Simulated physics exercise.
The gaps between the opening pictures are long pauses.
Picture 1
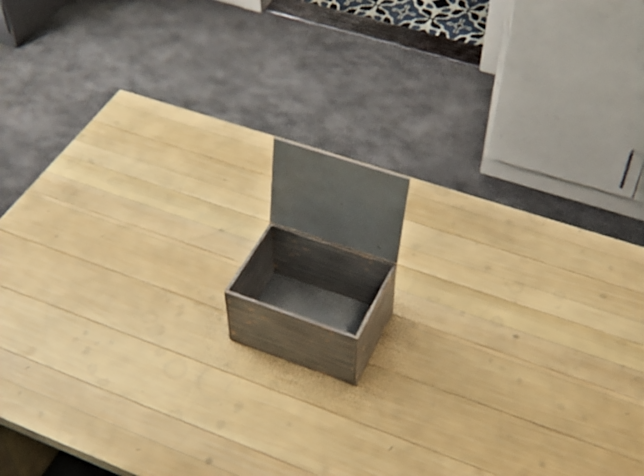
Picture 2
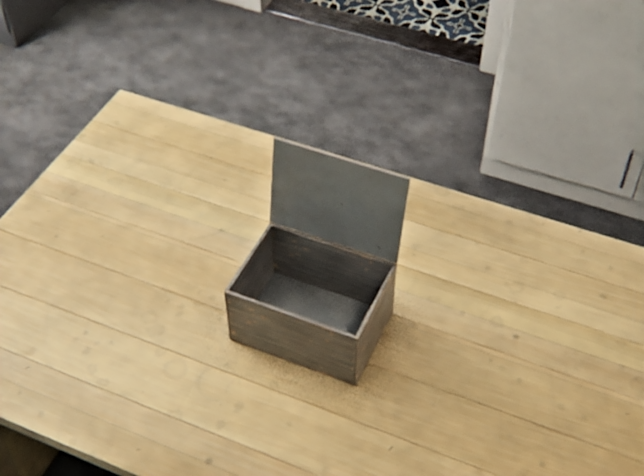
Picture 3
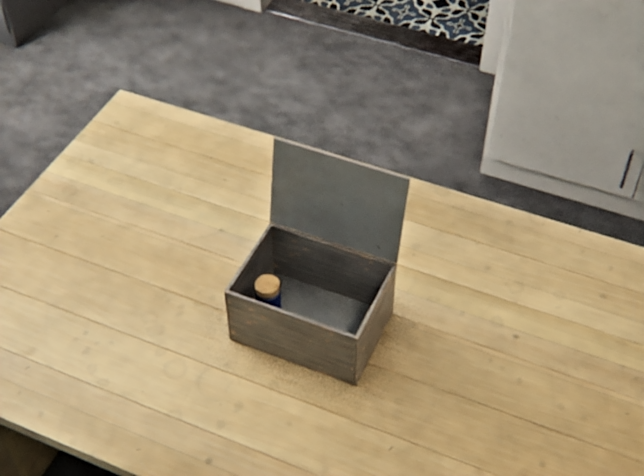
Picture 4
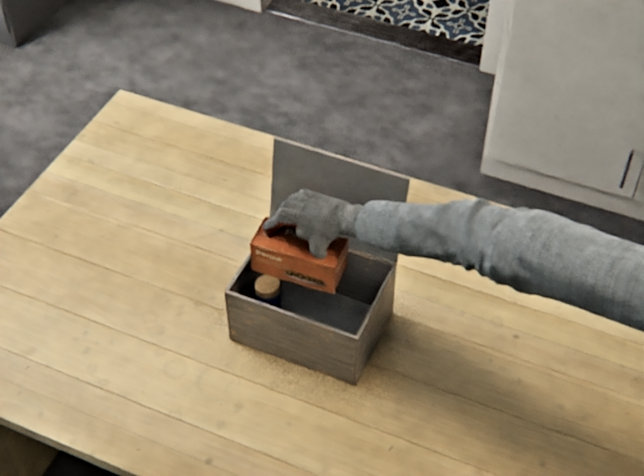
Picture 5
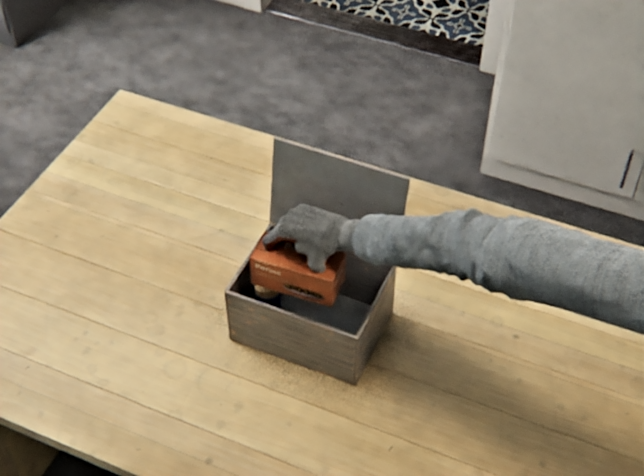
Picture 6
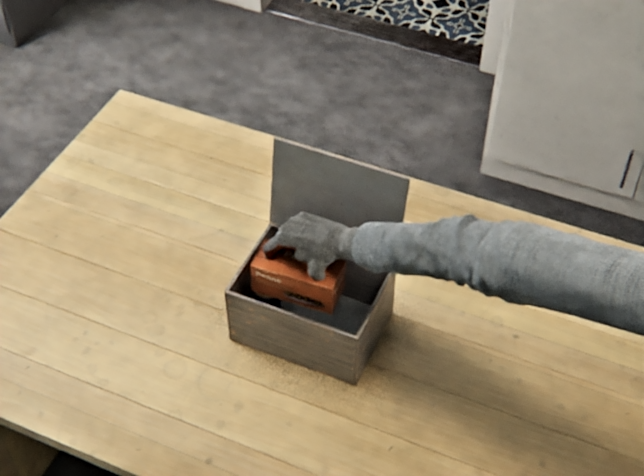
At the start, an open gray box with its lid raised sits empty on a wooden table. A small container with a tan top then appears inside at the left, and a gray-gloved hand reaches in from the right, lowering an orange carton into the box and still gripping it.
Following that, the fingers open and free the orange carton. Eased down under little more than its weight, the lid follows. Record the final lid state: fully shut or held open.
Final lid state: Held open.
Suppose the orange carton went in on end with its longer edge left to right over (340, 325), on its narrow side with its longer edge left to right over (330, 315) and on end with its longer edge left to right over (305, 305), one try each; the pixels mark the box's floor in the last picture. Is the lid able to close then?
On the first attempt the lid can't come down, on the second it drops into place, and on the third it can't come down.
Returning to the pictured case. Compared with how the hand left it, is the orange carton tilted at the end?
Looking at the last picture, it sits at an angle.
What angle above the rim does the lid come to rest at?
Close to 12 degrees.
Then, 0.50 s after the last picture, orange carton on its side near (335, 320).
Then, 1.40 s after the last picture, lid 72° above the rim; orange carton on its side near (324, 323).
Then, 1.90 s after the last picture, lid 33° above the rim; orange carton on its side near (324, 323).
At rest, lid 12° above the rim; tipped over in the box, orange carton; blue shaker in place. Seen from the same camera at the end, orange carton near (324, 323).
